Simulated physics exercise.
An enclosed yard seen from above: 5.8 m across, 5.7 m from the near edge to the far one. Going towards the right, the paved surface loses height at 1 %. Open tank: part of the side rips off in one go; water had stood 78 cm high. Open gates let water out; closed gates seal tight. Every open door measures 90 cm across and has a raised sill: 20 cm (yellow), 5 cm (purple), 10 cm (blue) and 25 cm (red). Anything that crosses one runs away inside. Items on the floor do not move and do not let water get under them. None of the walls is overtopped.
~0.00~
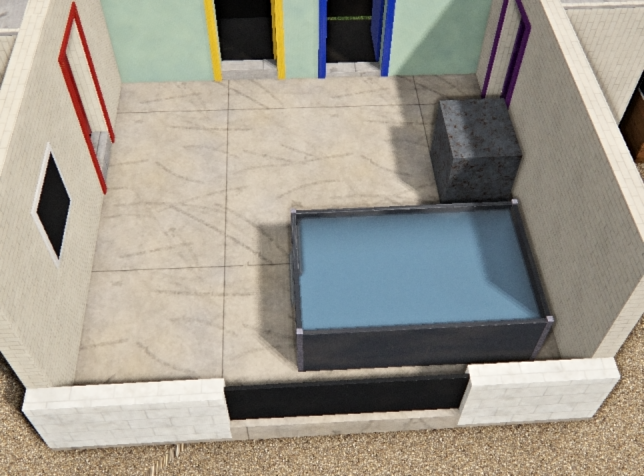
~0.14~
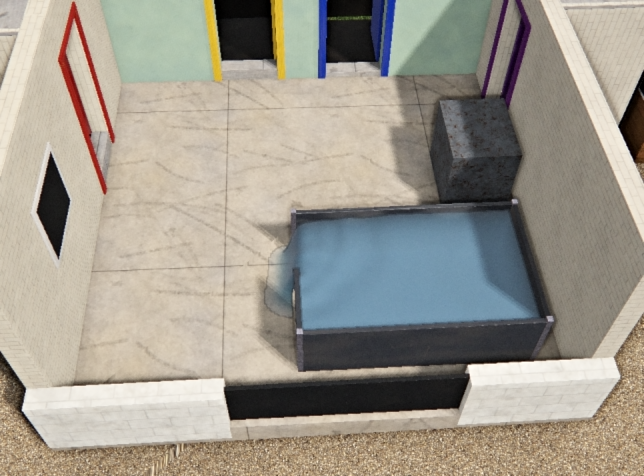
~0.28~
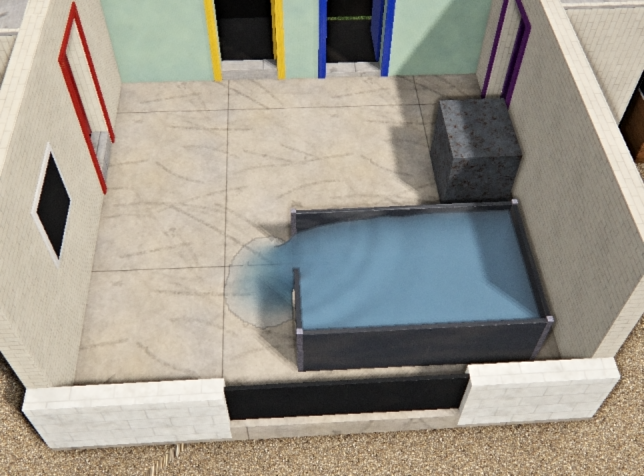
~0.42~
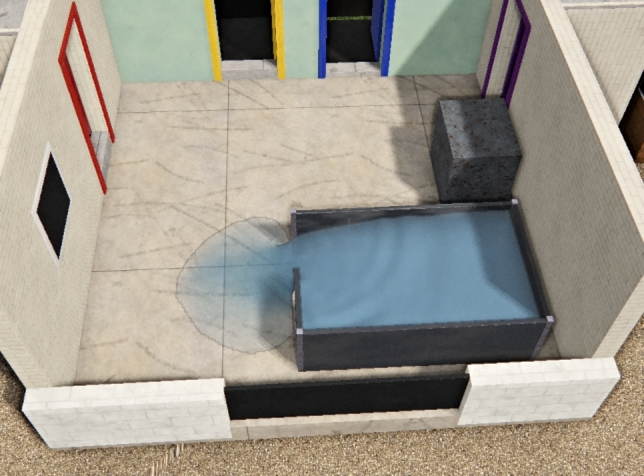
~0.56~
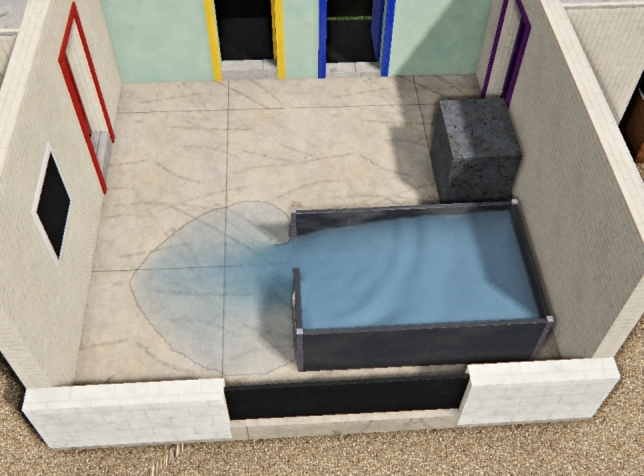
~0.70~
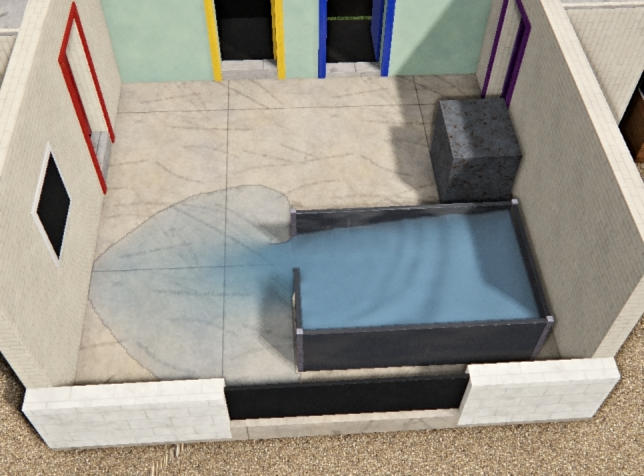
An open tank's left side gives way and water spreads leftward across the pale floor.
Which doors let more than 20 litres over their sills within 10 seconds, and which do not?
In 10 seconds, the yellow door stays within 20 litres; the purple door lets more through; the blue door stays within 20 litres; the red door stays within 20 litres.
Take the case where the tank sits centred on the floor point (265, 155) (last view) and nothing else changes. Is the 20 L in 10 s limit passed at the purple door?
In that case purple comes out beyond the limit.
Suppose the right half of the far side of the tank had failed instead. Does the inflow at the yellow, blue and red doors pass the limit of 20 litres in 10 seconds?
Yellow short, blue beyond, red short.
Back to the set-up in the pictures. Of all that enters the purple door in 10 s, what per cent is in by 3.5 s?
0 per cent, roughly.
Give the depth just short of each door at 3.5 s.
Depths in cm: Yellow 11, purple 0, blue 3, red 15.
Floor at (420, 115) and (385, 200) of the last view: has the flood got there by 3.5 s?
Untouched, untouched.
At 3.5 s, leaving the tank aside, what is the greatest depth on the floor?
Depth: Approx. 30 cm.
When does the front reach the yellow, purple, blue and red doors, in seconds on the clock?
The front reaches yellow at 2.8 s, purple at 4.5 s, blue at 3.4 s, red at 1.3 s.
After 1.4 s water covers 35 % of the floor and is deepest (44 cm) near (289, 275); yellow door not reached, purple door not reached, blue door not reached, red door 14 cm at the sill, 0 L in.
After 2.2 s water covers 40 % of the floor and is deepest (40 cm) near (70, 415); yellow door not reached, purple door not reached, blue door not reached, red door 20 cm at the sill, 0 L in.
After 3.5 s water covers 55 % of the floor and is deepest (30 cm) near (121, 95); yellow door 11 cm at the sill, 0 L in, purple door not reached, blue door 3 cm at the sill, 0 L in, red door 15 cm at the sill, 0 L in.
After 6.0 s water covers 90 % of the floor and is deepest (23 cm) near (120, 102); yellow door 14 cm at the sill, 0 L in, purple door 16 cm at the sill, 39 L in, blue door 7 cm at the sill, 0 L in, red door 13 cm at the sill, 0 L in.
After 10.0 s water covers 100 % of the floor and is deepest (18 cm) near (507, 213); yellow door 11 cm at the sill, 0 L in, purple door 17 cm at the sill, 263 L in, blue door 6 cm at the sill, 0 L in, red door 10 cm at the sill, 0 L in.
